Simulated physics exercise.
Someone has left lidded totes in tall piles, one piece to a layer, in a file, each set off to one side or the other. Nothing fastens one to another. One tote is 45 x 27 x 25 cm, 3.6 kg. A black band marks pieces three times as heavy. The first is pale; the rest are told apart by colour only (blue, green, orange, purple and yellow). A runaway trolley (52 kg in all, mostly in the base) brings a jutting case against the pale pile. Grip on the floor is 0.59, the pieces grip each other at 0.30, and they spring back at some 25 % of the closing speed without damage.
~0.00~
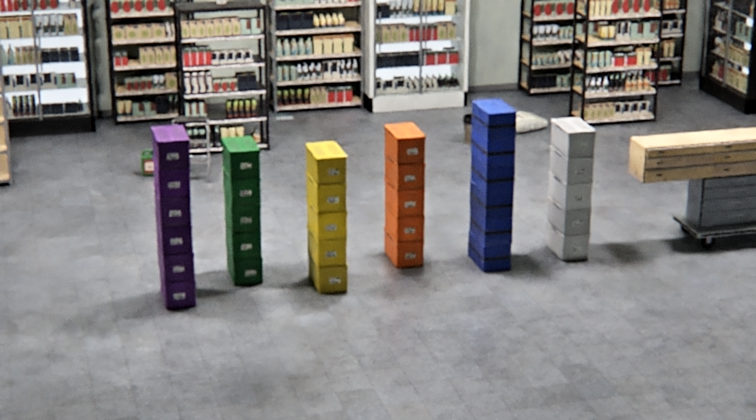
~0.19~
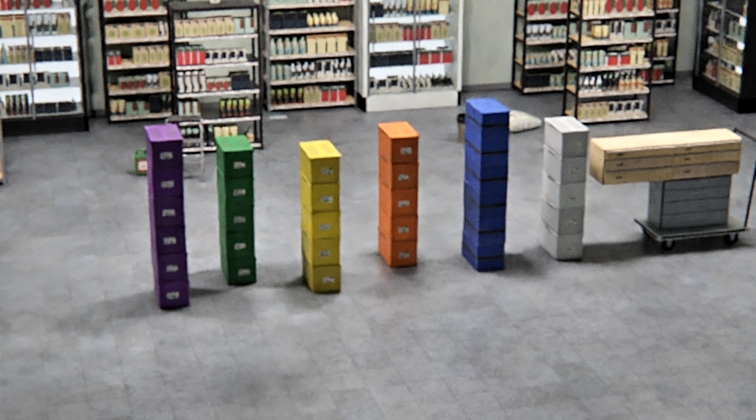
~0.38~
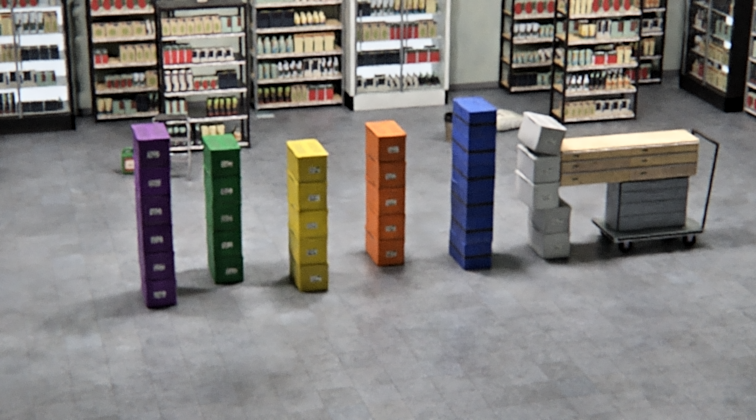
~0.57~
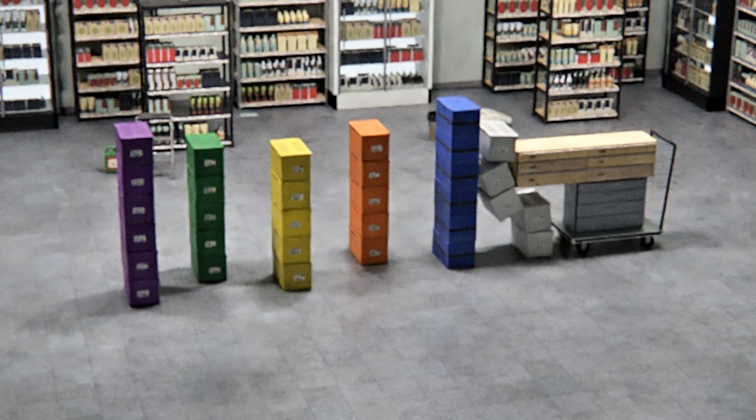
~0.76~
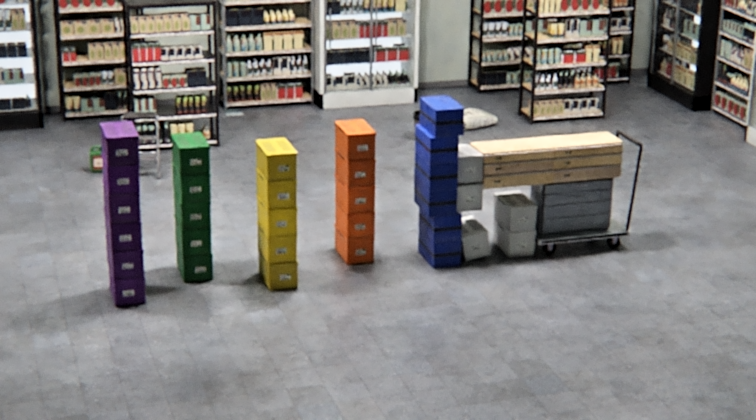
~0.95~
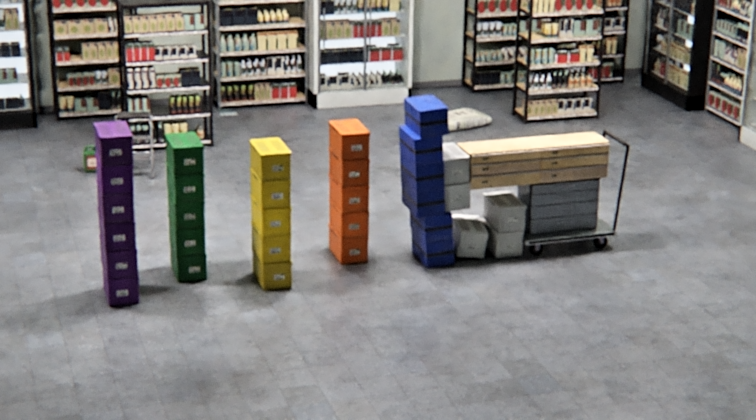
Shop floor with stacked coloured totes, a loaded trolley rolling left, its jutting case breaking up the pale stack and pushing into the blue.
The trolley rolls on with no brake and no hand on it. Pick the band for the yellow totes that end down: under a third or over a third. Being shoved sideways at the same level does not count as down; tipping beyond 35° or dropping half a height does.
The part is more than a third.
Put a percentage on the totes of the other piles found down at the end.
Roughly 50 per cent of them.
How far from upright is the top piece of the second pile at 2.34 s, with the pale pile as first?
It leans some 50°.
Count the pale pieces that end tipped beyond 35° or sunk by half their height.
The count is 3.
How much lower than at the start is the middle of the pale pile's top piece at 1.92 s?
About 30 cm.
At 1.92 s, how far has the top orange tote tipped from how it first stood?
Roughly 0°.
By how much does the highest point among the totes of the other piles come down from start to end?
Some 0 cm lower.
After 1.92 s, 3 of the pale pile down; none of the 5 yellow totes down (0 of 27 in all colours); top yellow tote unmoved; top blue tote leaning 23°.
After 2.34 s, 3 of the pale pile down; none of the 5 yellow totes down (8 of 27 in all colours); top yellow tote unmoved; top blue tote leaning 52°, 48 cm lower.
After 2.68 s, 3 of the pale pile down; 1 of the 5 yellow totes down (11 of 27 in all colours); top yellow tote leaning 35°, 22 cm lower; top orange tote leaning 65°, 74 cm lower.
After 3.24 s, 3 of the pale pile down; 4 of the 5 yellow totes down (14 of 27 in all colours); top yellow tote leaning 22°, 51 cm lower; top orange tote upside down.
At rest (4.5 s), 3 of the pale pile down; 4 of the 5 yellow totes down (14 of 27 in all colours); top yellow tote on its side; top orange tote on its side. That is 80 per cent. As the last picture would show them, middles, top yellow tote near (181, 252), top orange tote near (108, 226).
